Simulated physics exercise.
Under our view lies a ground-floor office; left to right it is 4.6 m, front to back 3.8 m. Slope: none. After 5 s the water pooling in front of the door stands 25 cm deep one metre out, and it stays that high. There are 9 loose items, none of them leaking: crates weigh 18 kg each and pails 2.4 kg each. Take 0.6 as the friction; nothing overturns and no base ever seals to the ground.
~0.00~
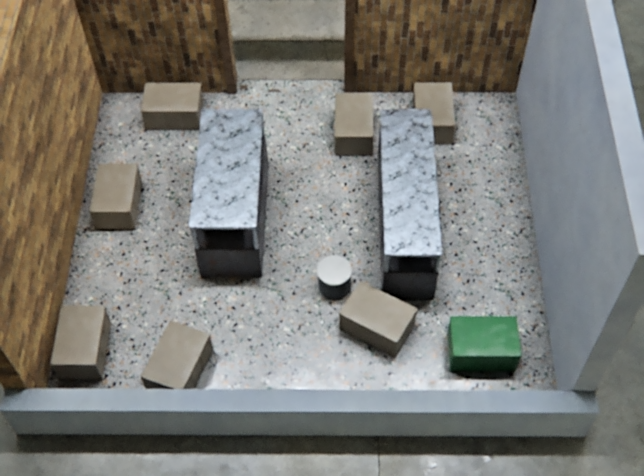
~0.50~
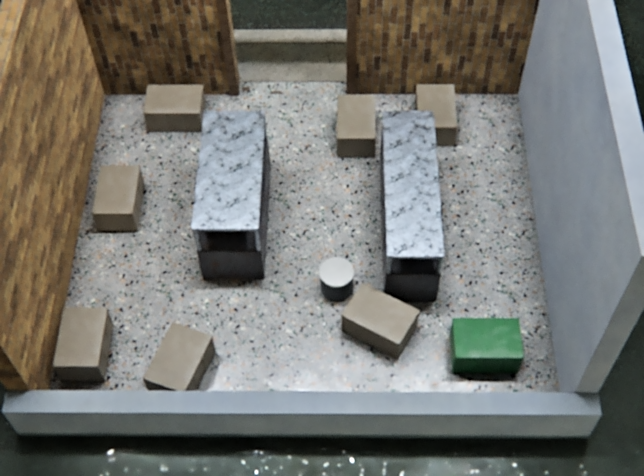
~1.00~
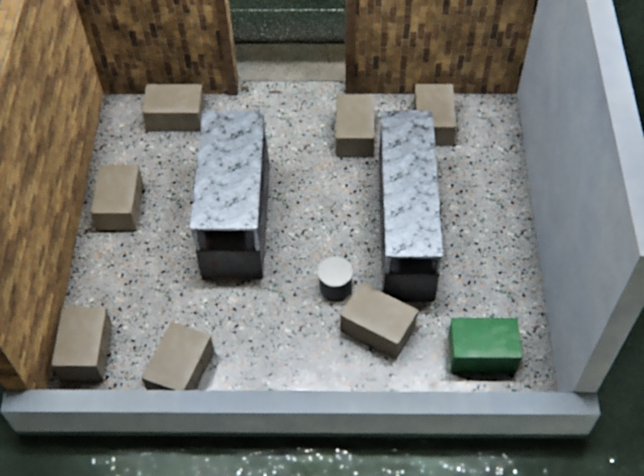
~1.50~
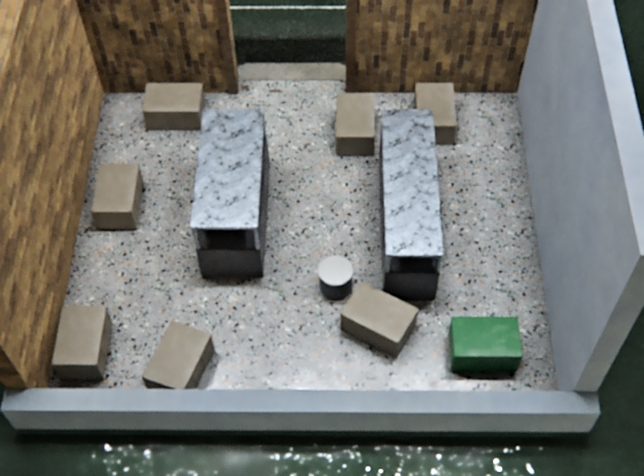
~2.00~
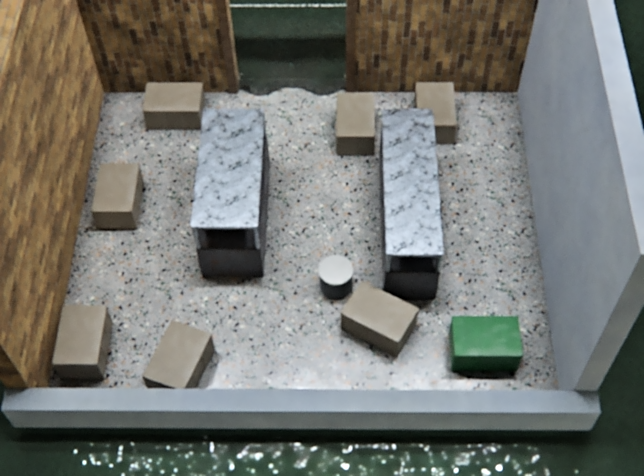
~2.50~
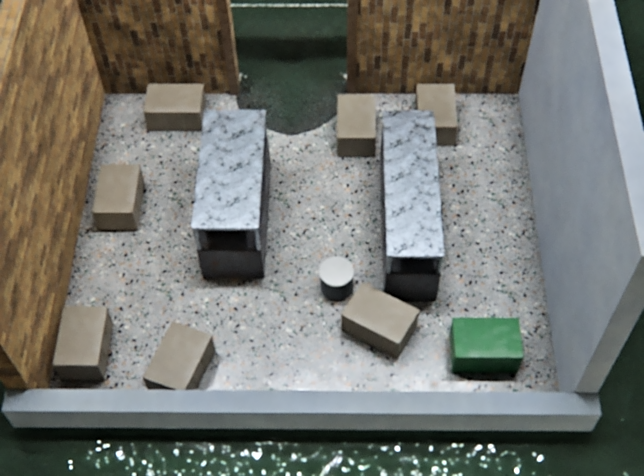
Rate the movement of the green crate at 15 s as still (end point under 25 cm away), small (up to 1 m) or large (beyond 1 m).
Large.
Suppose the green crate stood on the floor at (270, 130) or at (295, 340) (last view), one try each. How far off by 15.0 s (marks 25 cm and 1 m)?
A long trip, then a long trip.
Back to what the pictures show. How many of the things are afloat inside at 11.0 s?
The count is 6.
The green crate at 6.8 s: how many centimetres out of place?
Around 0 cm from the start by that time.
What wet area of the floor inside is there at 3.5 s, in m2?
I'd estimate close to 2.0 m2.
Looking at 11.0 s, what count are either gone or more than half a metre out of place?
I make it 6 by then.
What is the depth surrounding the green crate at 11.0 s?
I'd put it at about 7 cm.
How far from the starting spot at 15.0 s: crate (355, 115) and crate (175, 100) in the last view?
Respectively 30 and 120 centimetres.
After 3.5 s the green crate is near (488, 337), 0.0 m from its start, aground; 0 afloat.
After 6.8 s the green crate is near (488, 337), 0.0 m from its start, aground; 1 afloat.
After 11.0 s the green crate is near (514, 257), 0.9 m from its start, aground; 6 afloat.
After 15.0 s the green crate is near (477, 101), 2.7 m from its start, afloat; 9 afloat.
